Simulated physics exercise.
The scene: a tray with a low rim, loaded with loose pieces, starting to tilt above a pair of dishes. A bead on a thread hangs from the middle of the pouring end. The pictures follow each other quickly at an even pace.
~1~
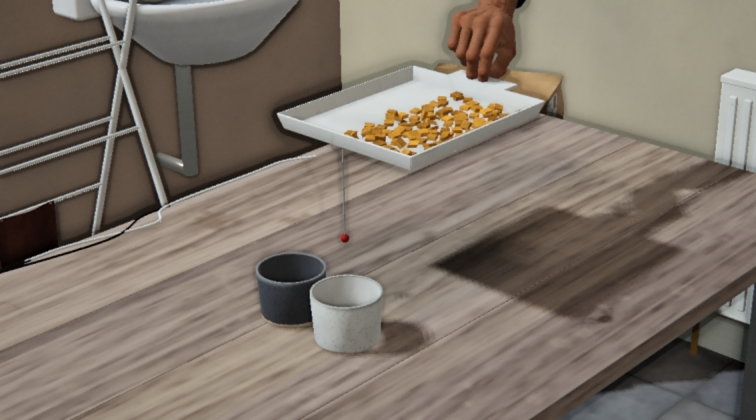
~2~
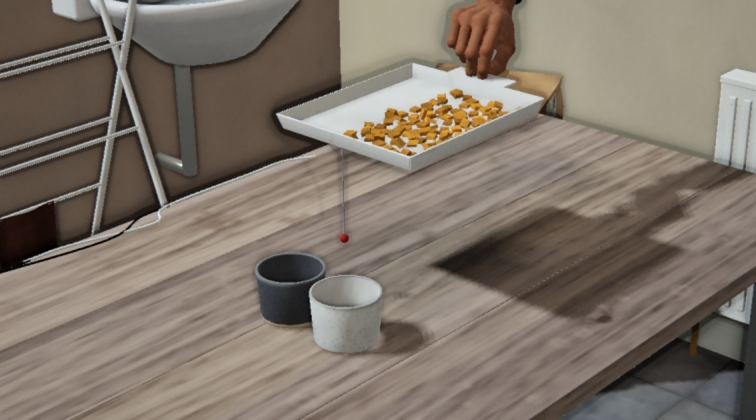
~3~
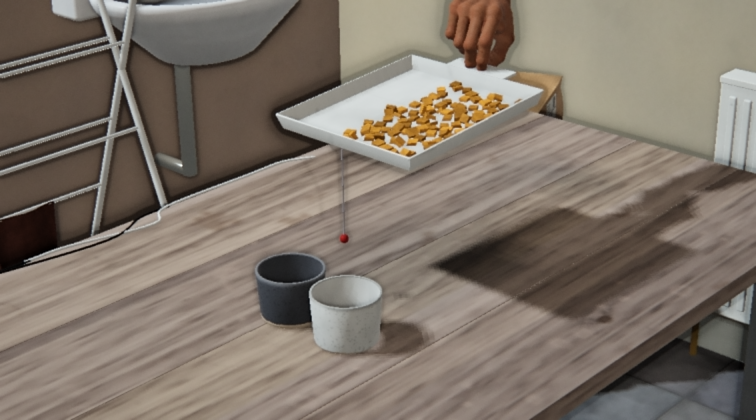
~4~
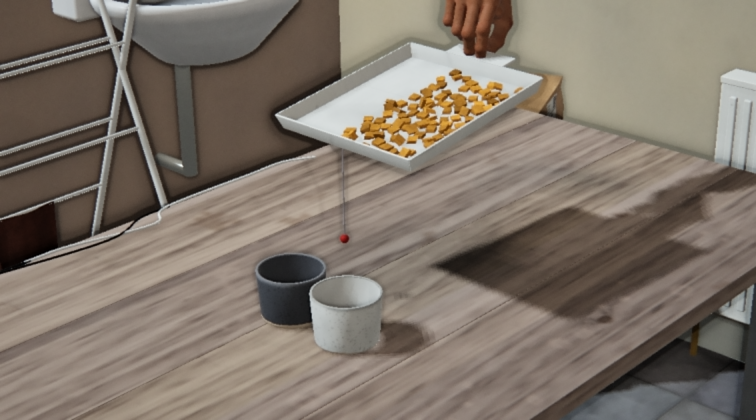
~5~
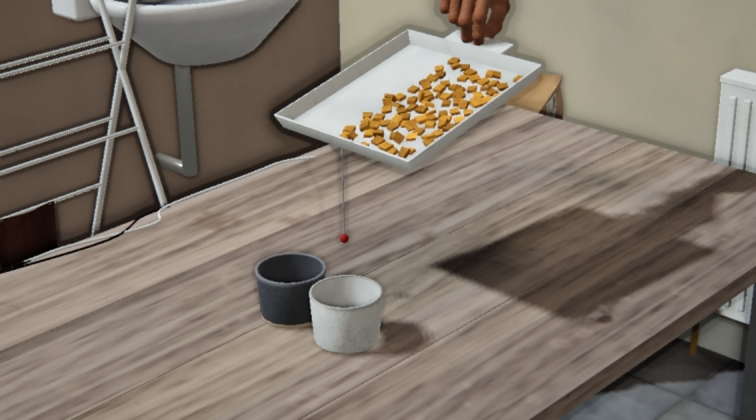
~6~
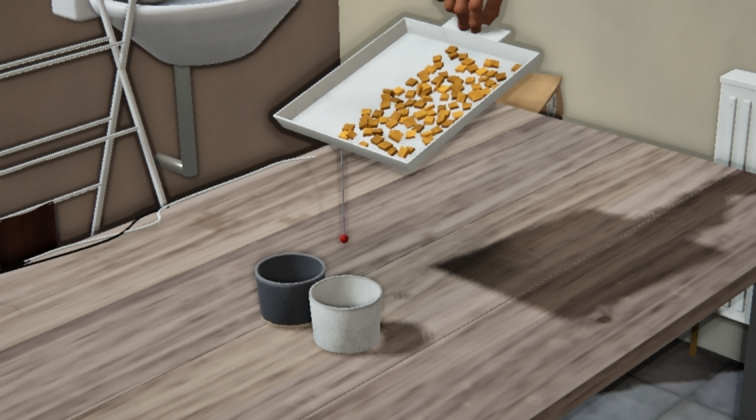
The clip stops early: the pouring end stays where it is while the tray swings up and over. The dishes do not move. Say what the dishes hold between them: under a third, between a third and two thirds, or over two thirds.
The two hold between a third and two thirds of the load.
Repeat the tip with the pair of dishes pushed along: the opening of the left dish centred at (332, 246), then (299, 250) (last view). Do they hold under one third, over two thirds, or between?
First below one third, then the middle third.
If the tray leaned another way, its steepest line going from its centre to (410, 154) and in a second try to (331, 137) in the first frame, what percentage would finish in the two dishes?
First some 0, then 20 per cent.
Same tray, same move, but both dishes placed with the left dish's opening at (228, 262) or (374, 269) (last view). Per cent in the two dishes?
In turn 0 and 20 in a hundred.
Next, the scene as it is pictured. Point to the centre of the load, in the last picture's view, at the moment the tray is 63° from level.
Roughly at (374, 142).
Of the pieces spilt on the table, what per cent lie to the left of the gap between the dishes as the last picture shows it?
Close to 10 per cent.
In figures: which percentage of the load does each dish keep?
The left dish has 20 per cent, the right dish has 30.
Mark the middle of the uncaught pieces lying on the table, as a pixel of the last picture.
At about (387, 323).
Soon, tray tipped steeply; nearly all on the tray; a small part in the air.
A while on, tray tipped past a quarter turn; a small part on the tray; about a quarter in the right dish; a small part in the left dish; about a quarter outside both; about half in the air.
Towards the end, tray tipped past a quarter turn; about a third in the right dish; about a quarter in the left dish; about half outside both.
Finally, tray tipped past a quarter turn; about a third in the right dish; about a quarter in the left dish; about half outside both.
